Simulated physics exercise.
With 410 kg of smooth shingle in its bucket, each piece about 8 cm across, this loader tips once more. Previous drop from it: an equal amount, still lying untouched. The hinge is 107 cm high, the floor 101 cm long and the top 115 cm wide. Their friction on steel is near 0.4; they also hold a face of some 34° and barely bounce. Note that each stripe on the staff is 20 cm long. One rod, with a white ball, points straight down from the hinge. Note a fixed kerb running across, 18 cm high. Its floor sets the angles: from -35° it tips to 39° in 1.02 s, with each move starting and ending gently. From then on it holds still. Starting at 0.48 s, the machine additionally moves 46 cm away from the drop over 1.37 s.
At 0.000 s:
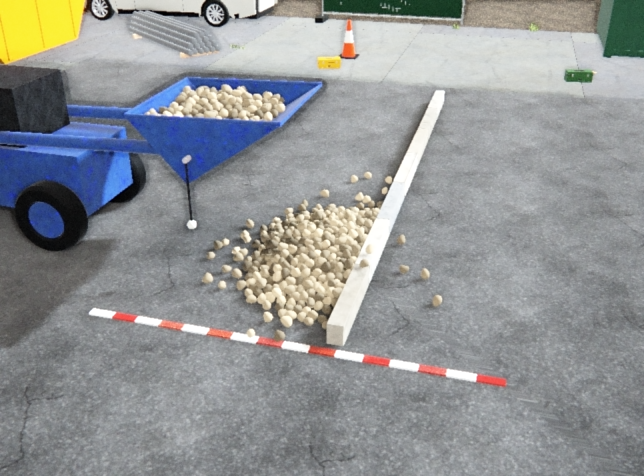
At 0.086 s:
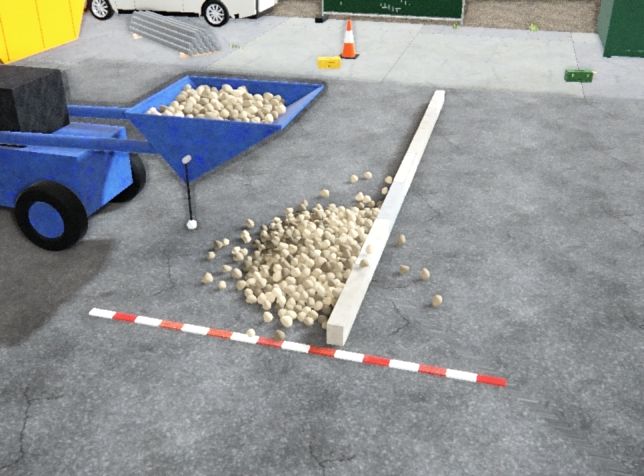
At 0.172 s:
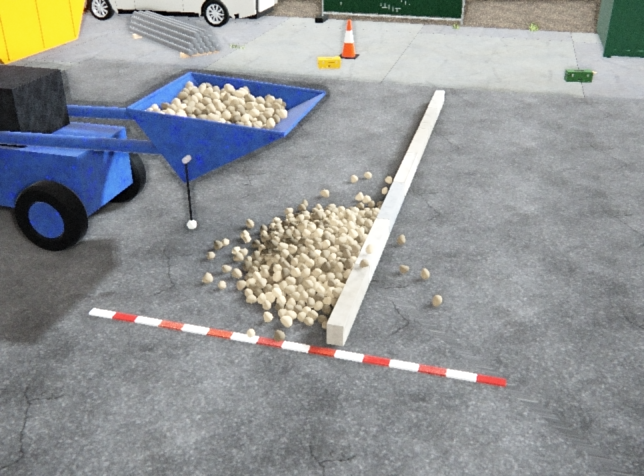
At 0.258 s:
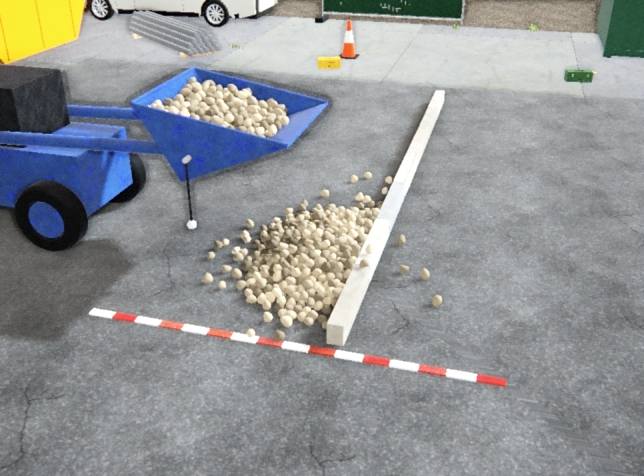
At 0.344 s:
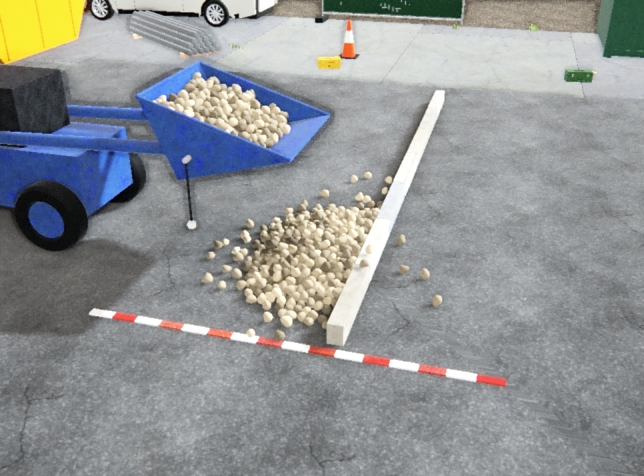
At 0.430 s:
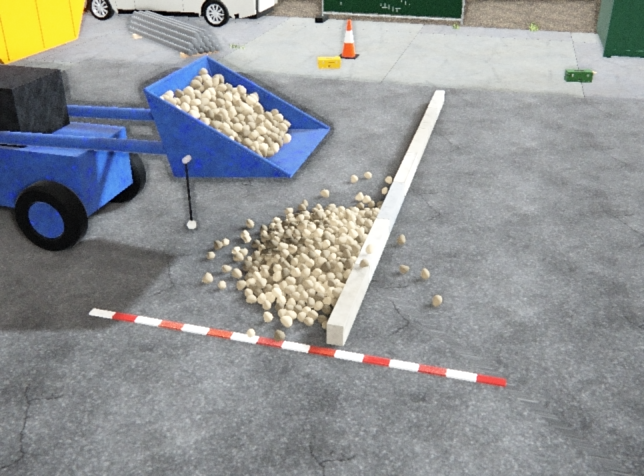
On a grey paved yard, a blue loader gradually lowers the front of its stone-filled bucket.
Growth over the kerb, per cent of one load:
0 percent.
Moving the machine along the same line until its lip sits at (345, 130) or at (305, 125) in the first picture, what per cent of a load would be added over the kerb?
The first would add around 15 per cent, the second around 0 per cent.
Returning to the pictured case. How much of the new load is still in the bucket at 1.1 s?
Roughly 50 per cent is still inside.
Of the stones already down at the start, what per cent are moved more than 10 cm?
About 15 %.
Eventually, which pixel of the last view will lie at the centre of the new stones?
They come to rest centred about (277, 236).
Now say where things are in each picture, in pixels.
In the first picture, lip at (281, 124), floor tilted -35°, highest stones at (219, 96). The earlier load is highest near (317, 233), 24 cm above ground level, 99 % on this side of the kerb, 1 % over the kerb.
In the second picture, lip at (282, 127), floor tilted -33°, highest stones at (213, 94); the stones move at 0.1 m/s on average.
In the third picture, lip at (285, 135), floor tilted -29°, highest stones at (205, 91); the stones move at 0.2 m/s on average.
In the fourth picture, the bucket is at -23°, its lip at (288, 146); the top of the load is at (197, 88); the stones move at 0.3 m/s on average.
In the fifth picture, lip at (290, 160), floor tilted -15°, highest stones at (200, 83); the stones move at 0.4 m/s on average.
In the sixth picture, the bucket is at -7°, its lip at (291, 176); the top of the load is at (206, 80); the stones move at 0.5 m/s on average.
After 0.8 s the floor is at 27°; in per cent of one load, 100 in the bucket, 99 on this side of the kerb, 1 over the kerb; the foremost stones are at (390, 261).
After 1.1 s the floor is at 39°; in per cent of one load, 52 in the bucket, 147 on this side of the kerb, 1 over the kerb; the foremost stones are at (390, 261).
After 2.3 s the floor is at 39°; in per cent of one load, 0 in the bucket, 199 on this side of the kerb, 1 over the kerb; the foremost stones are at (413, 273).
After 4.9 s the floor is at 39°; in per cent of one load, 0 in the bucket, 199 on this side of the kerb, 1 over the kerb; the foremost stones are at (413, 273). Net gain over the kerb, 0.
